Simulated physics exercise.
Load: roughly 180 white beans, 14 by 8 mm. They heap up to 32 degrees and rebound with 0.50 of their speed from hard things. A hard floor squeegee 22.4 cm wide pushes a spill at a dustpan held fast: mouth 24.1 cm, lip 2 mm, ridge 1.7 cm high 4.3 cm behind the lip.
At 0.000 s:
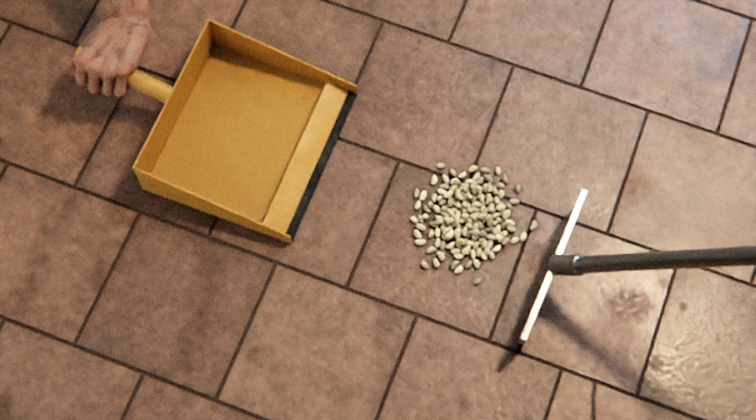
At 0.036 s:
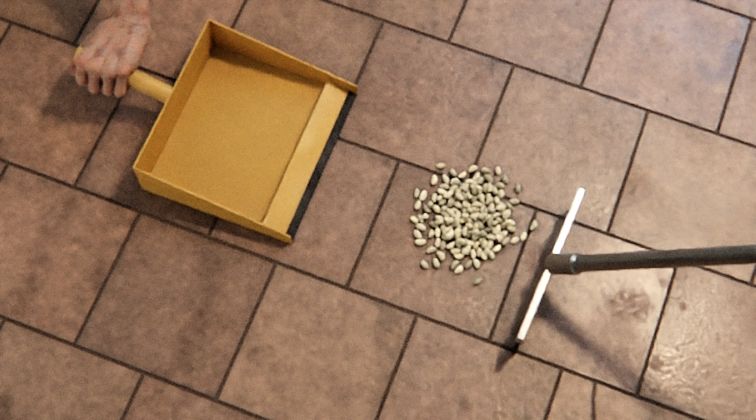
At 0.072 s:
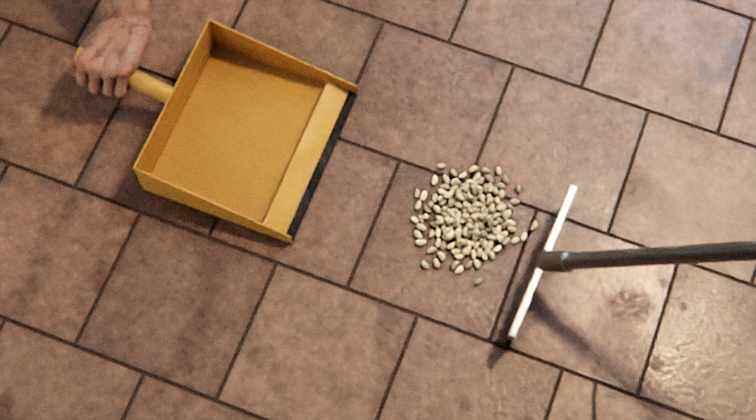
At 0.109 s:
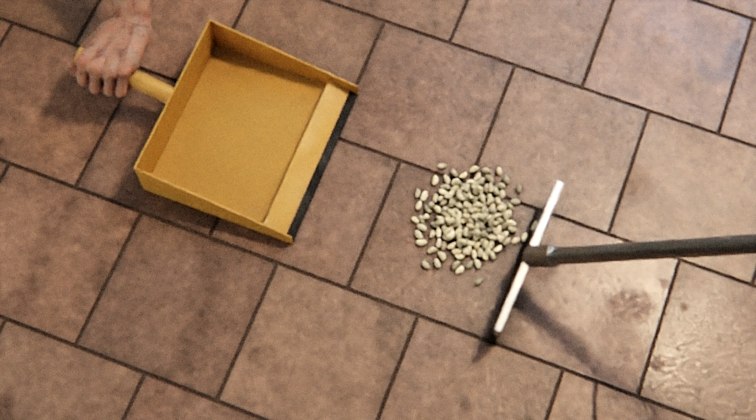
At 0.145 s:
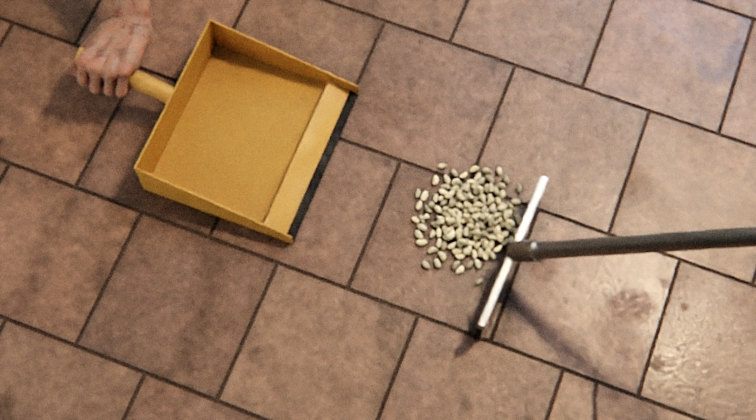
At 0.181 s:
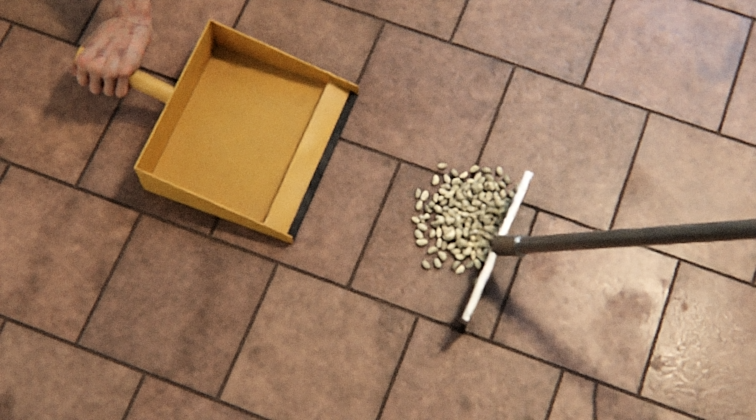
At first, a hand holds a yellow dustpan still on brown floor tiles, with a loose pile of pale beans to its right and a dark-handled squeegee beyond. The squeegee slides left toward the pile, reaches its right edge, and then presses the nearest beans leftward, while the dustpan stays put.
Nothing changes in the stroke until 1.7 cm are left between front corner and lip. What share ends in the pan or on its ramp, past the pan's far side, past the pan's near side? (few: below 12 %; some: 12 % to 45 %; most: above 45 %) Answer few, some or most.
In the pan or on its ramp: Some; past the pan's far side: Few; past the pan's near side: Few.
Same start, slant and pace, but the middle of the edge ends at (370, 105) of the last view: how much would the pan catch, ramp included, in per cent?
Some 30 per cent.
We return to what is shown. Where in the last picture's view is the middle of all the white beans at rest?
Near (331, 160).
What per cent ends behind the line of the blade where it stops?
About 20 per cent.
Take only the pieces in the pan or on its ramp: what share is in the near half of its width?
About 60 per cent.
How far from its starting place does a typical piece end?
About 22 cm.
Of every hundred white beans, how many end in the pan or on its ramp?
Some 35 per cent.
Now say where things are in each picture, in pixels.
In the first picture, blade from (523, 340) to (583, 196), moved 0.0 cm, 0 of the pieces shifted so far; middle of the pieces at (467, 220); pan at (239, 136).
In the second picture, blade from (520, 339) to (580, 195), moved 0.4 cm, 0 of the pieces shifted so far; middle of the pieces at (467, 220).
In the third picture, blade from (512, 336) to (572, 192), moved 1.5 cm, 0 of the pieces shifted so far; middle of the pieces at (467, 220).
In the fourth picture, blade from (497, 331) to (558, 188), moved 3.5 cm, 0 of the pieces shifted so far; middle of the pieces at (468, 220).
In the fifth picture, blade from (481, 326) to (543, 183), moved 5.7 cm, 3 of the pieces shifted so far; middle of the pieces at (468, 220).
In the sixth picture, blade from (465, 320) to (527, 178), moved 7.8 cm, 49 of the pieces shifted so far; middle of the pieces at (467, 219); pan at (240, 136). The blade's pace is about 0.60 m/s.
After 0.38 s, middle of the blade 14 cm from the lip; 0 % over the lip, far side 0 %, near side 0 %.
After 0.52 s, middle of the blade 6 cm from the lip; 0 % over the lip, far side 5 %, near side 0 %.
Then, at 0.78 s, middle of the blade 2 cm from the lip; 35 % over the lip, far side 5 %, near side 0 %.
In the end, at 2.0 s, pan 35 %, far side 5 %, near side 0 %, in front of the lip or behind the blade 55 %.
